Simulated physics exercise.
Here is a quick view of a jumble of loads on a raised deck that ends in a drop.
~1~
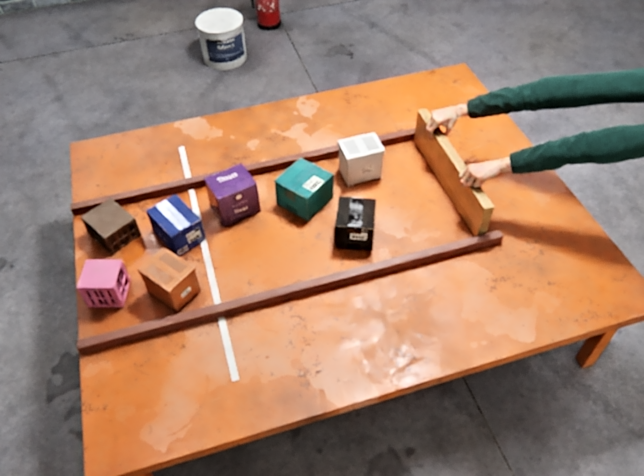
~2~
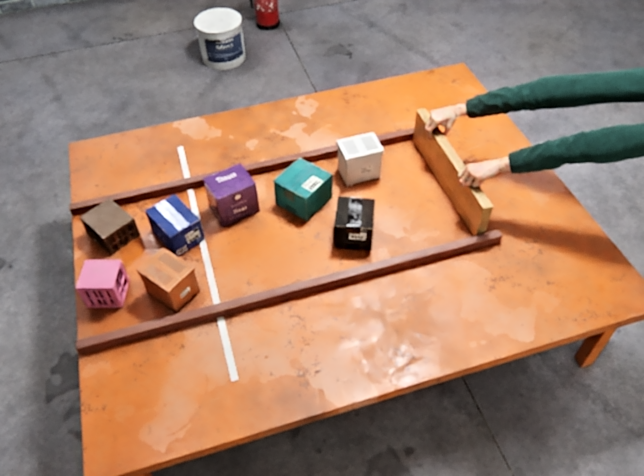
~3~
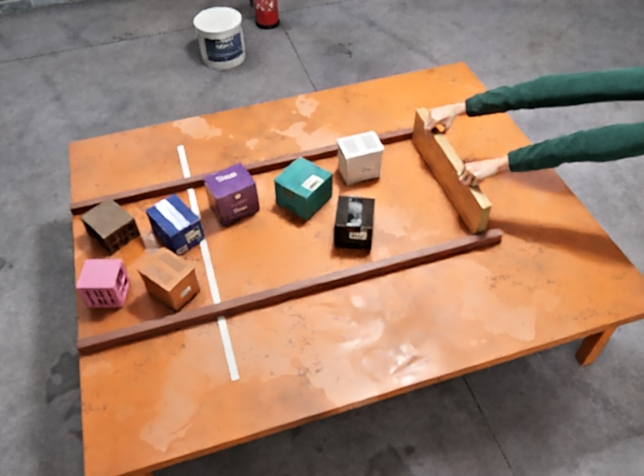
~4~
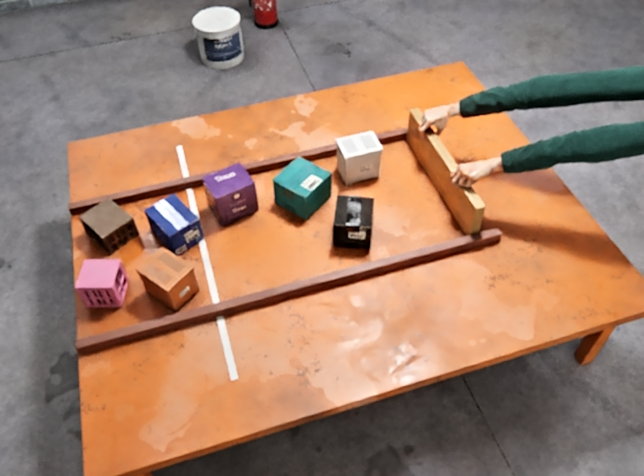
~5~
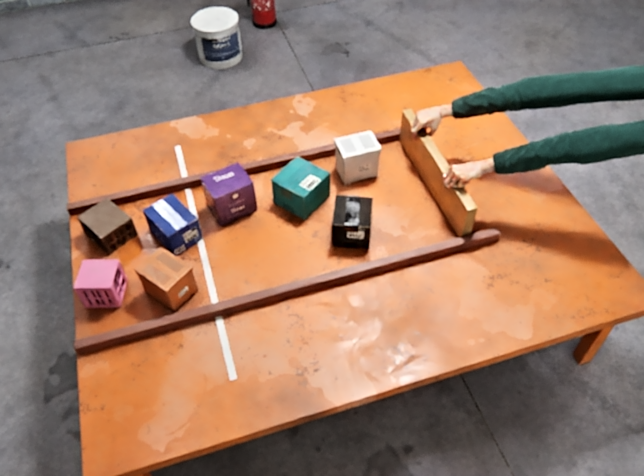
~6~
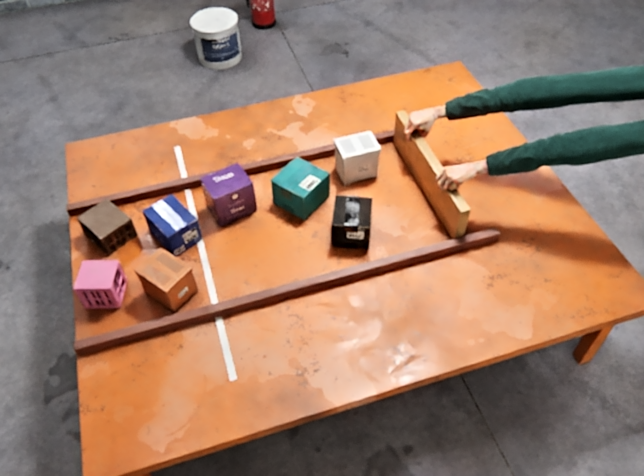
Two green-sleeved arms reach in from the right over a large orange table on a grey concrete floor, seen from above at an angle, with a white bucket behind it. Between two dark red rails sit pink, brown, orange, blue and purple boxes near a white tape line at left, then turquoise, white and black ones. The hands slide a wooden plank slightly left, untouched boxes staying put, while the view barely shifts.
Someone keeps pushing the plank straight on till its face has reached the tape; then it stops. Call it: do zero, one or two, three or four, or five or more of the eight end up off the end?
Zero end up off it.
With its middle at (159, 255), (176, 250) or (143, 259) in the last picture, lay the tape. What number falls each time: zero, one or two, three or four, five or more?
Result per tape, in order - just one or two / not one / 3 or 4.
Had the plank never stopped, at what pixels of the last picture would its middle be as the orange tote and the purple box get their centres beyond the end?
Roughly (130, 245); for the second one, roughly (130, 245).
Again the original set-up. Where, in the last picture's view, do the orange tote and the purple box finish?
The orange tote ends up near (140, 285), and the purple box near (128, 227).
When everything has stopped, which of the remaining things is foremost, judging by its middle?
Nearest at the end: The brown crate.
Soon after, none off yet; pink crate at rest near (102, 284); brown crate at rest near (108, 227); orange tote at rest near (167, 281).
At rest, the number that fall off is zero.
